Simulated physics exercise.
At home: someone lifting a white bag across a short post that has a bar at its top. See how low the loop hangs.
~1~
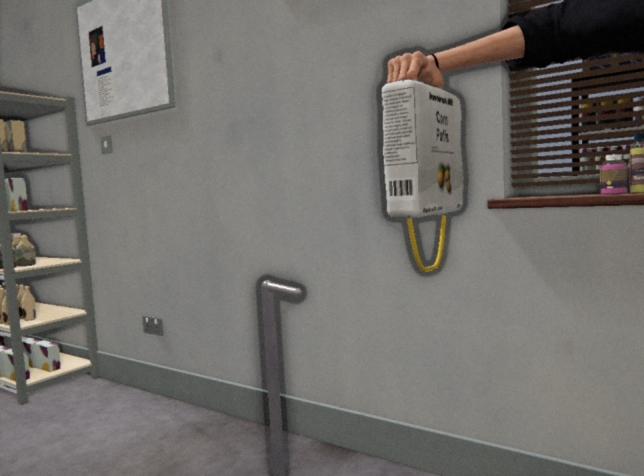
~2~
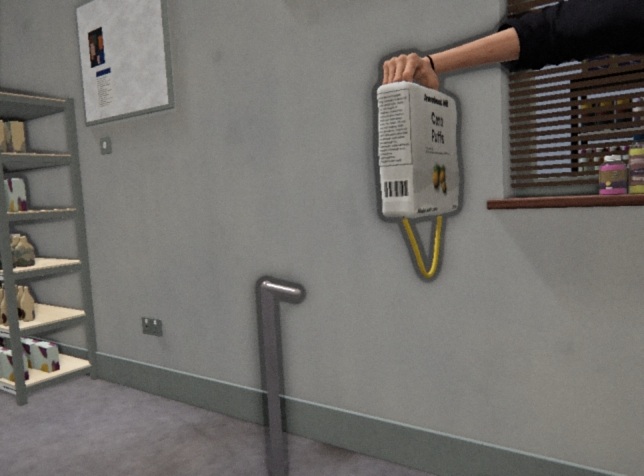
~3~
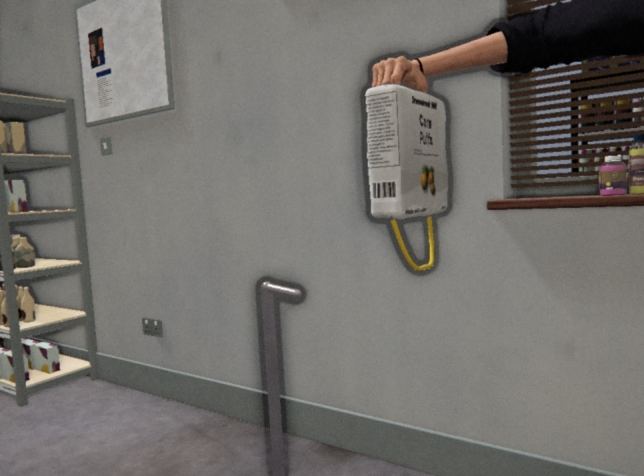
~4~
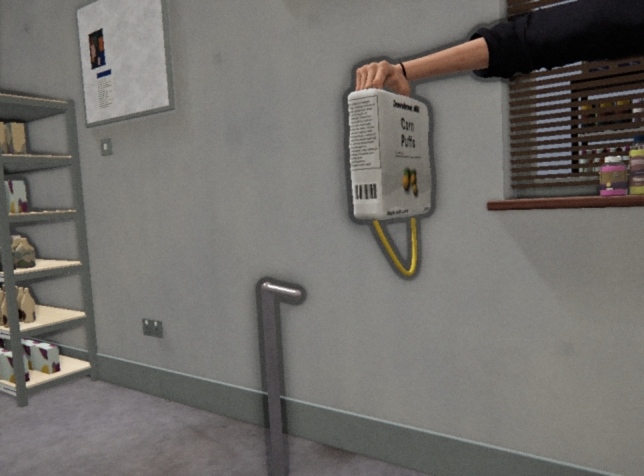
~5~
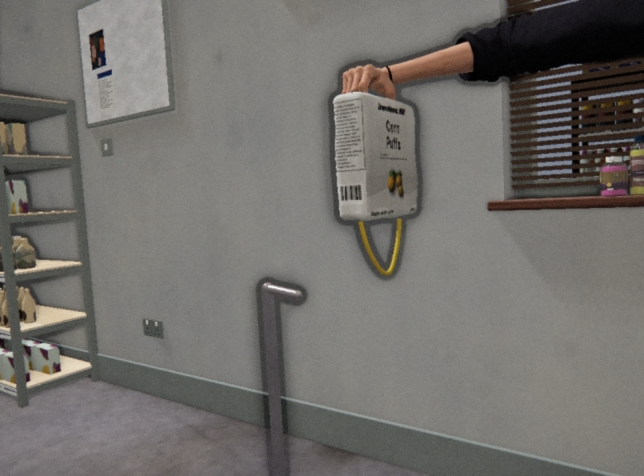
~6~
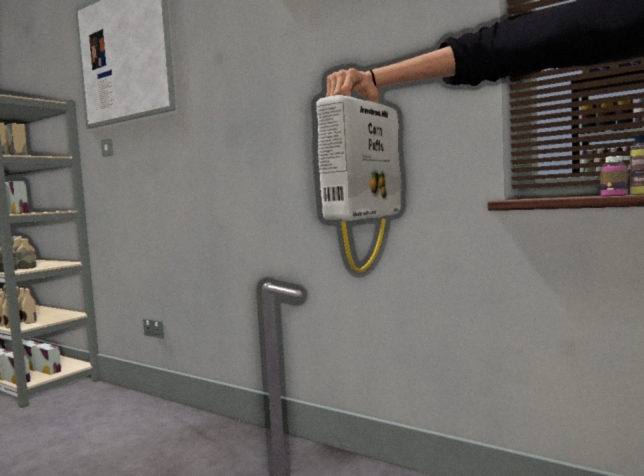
In a room with shelves along the left, a hand held a white bag by its top and moved it steadily left, its yellow loop hanging beneath, closer to a short post with a bar on top.
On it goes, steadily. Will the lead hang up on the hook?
In the end the white bag passes clear.
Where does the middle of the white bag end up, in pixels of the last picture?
Around (173, 179).
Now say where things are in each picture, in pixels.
In the first frame, white bag (426, 153); hook tip (297, 293).
In the second frame, white bag (421, 154); bottom of the loop (430, 275).
In the third frame, white bag (410, 155).
In the fourth frame, white bag (393, 158); bottom of the loop (410, 273).
In the fifth frame, white bag (379, 160).
In the sixth frame, white bag (362, 161); bottom of the loop (362, 270); hook tip (297, 296); hook points towards it, loop hangs above the hook.
Then, 0.42 s later than the last view, bag nearing the post near (308, 166).
Then, 1.04 s later than the last view, bag over the post near (242, 173).
Then, 1.70 s later than the last view, bag past the post near (183, 179).
Finally, bag past the post near (173, 179). The white bag goes by freely.
